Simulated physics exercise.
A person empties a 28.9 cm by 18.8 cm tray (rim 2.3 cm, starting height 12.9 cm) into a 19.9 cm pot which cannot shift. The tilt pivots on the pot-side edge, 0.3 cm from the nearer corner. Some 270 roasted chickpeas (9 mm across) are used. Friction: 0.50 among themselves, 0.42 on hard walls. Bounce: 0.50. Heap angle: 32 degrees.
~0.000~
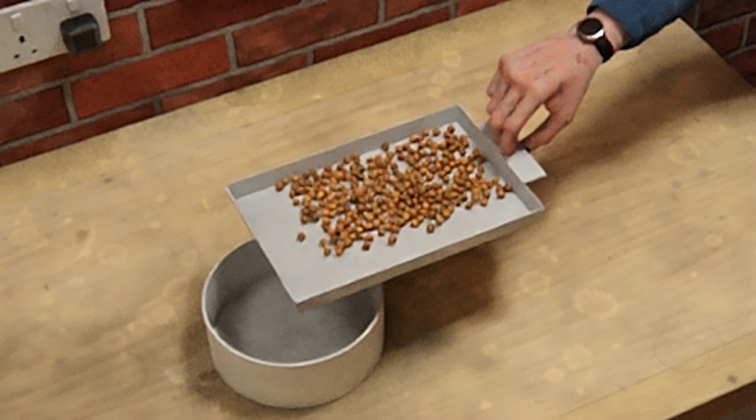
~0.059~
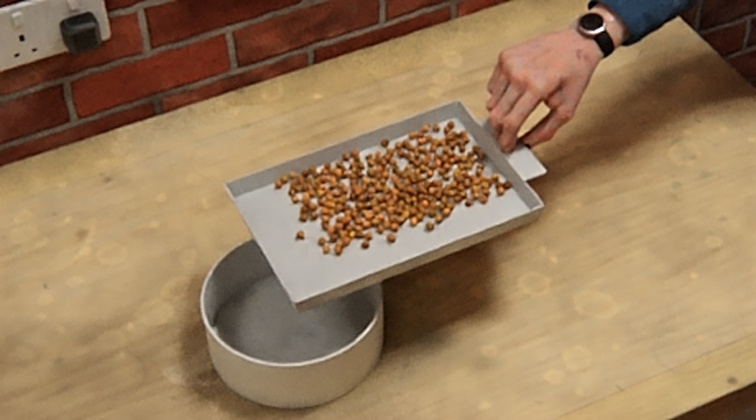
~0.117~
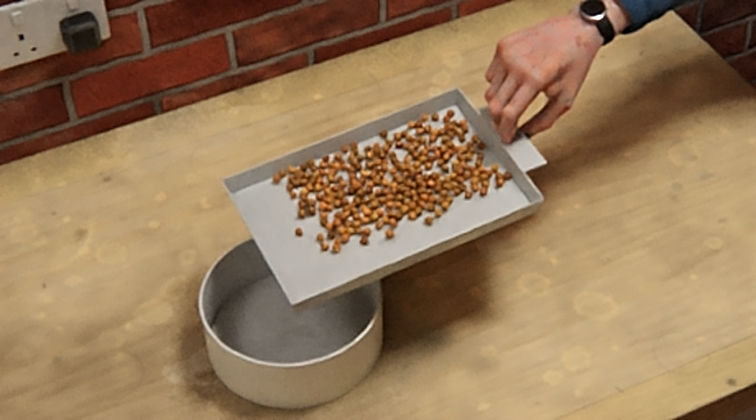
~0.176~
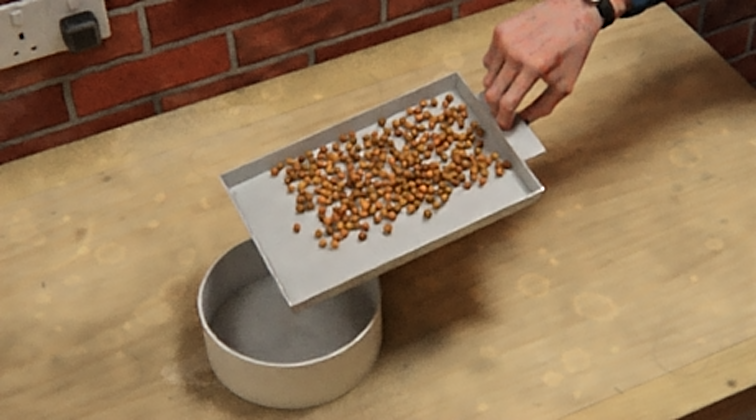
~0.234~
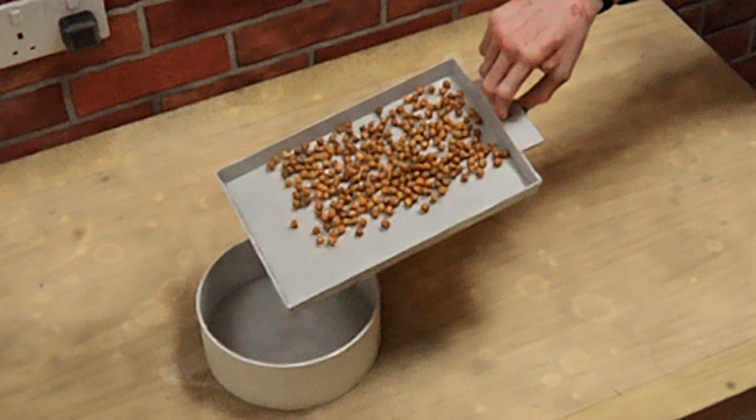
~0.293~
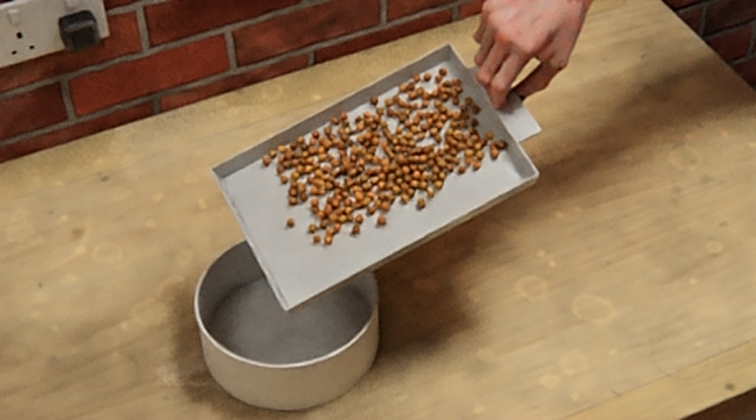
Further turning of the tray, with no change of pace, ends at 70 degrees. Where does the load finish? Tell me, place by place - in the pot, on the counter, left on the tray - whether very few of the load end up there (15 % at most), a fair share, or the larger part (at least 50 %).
Pot - very few, counter - a fair share, tray - the larger part.
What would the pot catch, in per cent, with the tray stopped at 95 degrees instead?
Around 5 in a hundred.
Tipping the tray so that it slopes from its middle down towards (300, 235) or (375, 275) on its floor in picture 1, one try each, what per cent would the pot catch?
I'd put it at about 10 per cent for the first tilt and about 0 per cent for the second.
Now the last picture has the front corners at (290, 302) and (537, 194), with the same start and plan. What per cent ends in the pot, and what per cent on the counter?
Pot 0, counter 0.
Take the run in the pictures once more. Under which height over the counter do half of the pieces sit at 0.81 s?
About 20 cm.
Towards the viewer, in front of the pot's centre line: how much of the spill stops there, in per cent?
Estimate: Close to 100 per cent of the pieces.
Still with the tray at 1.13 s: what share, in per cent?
Close to 75 in a hundred parts of the load.
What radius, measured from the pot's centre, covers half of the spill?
Close to 18 cm, give or take.
Then, at 0.60 s, tilt 44 degrees; the tray holds 100 %, the pot 0 %.
After 0.81 s, tilt 61 degrees; the tray holds 95 %, the pot 0 %.
After 1.13 s, tilt 70 degrees; the tray holds 75 %, the pot 0 %.
At rest (2.1 s), pot 0 %, counter 30 %, tray 70 %.
